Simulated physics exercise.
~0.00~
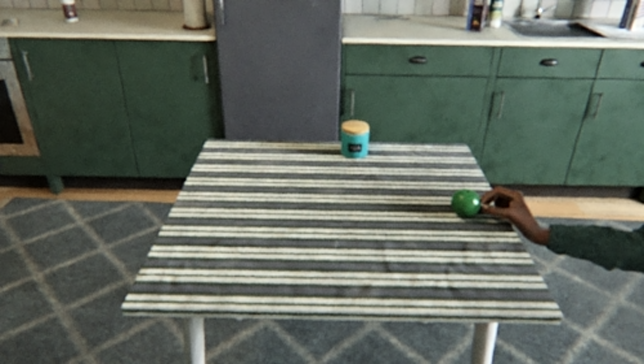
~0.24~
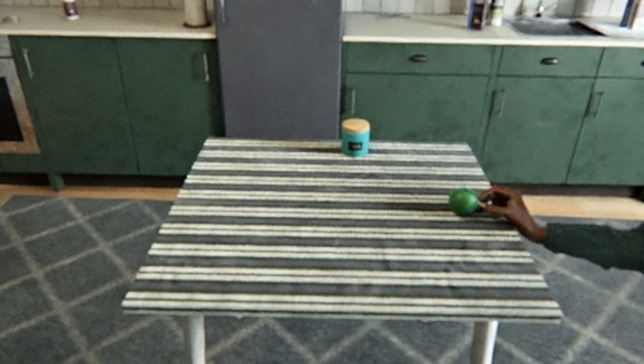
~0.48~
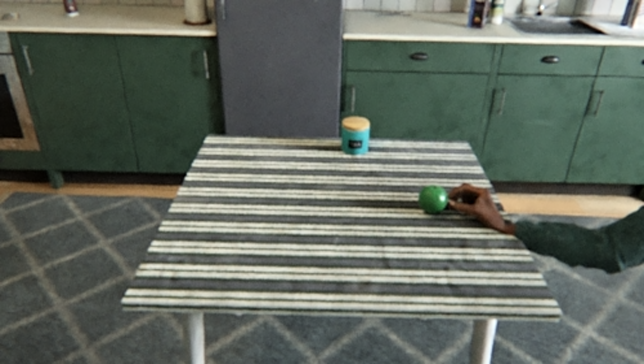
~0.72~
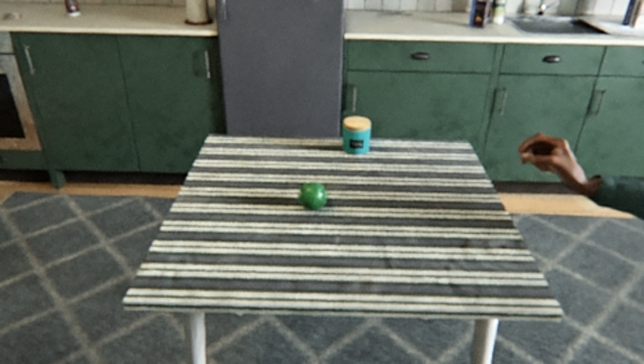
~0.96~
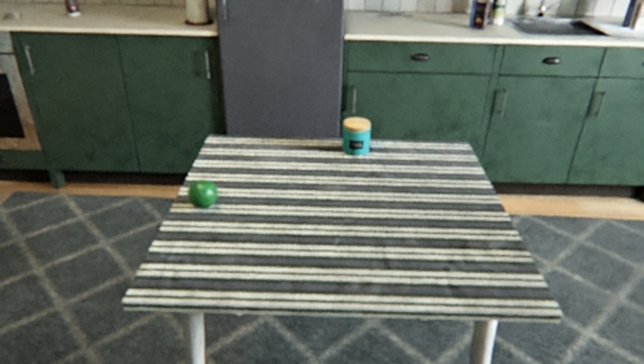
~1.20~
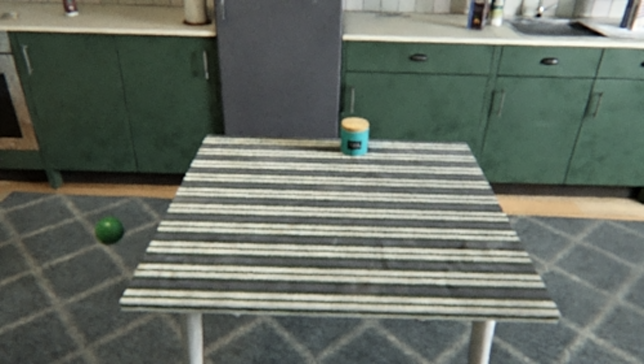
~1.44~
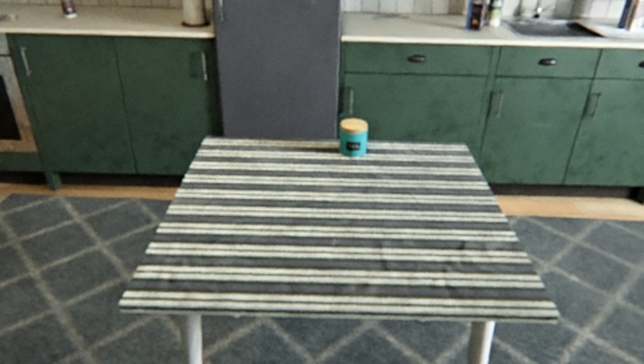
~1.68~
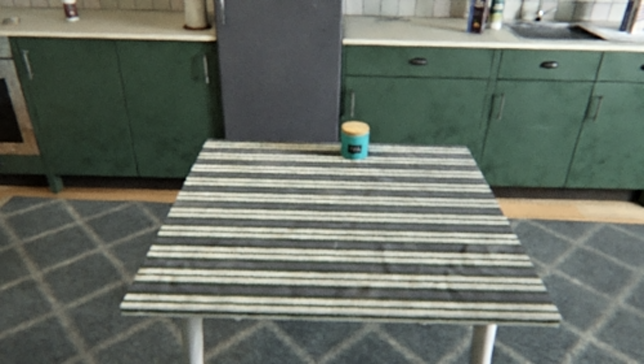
Green apple rolling left across a striped table after a hand releases it, passing a turquoise jar and dropping off the edge.
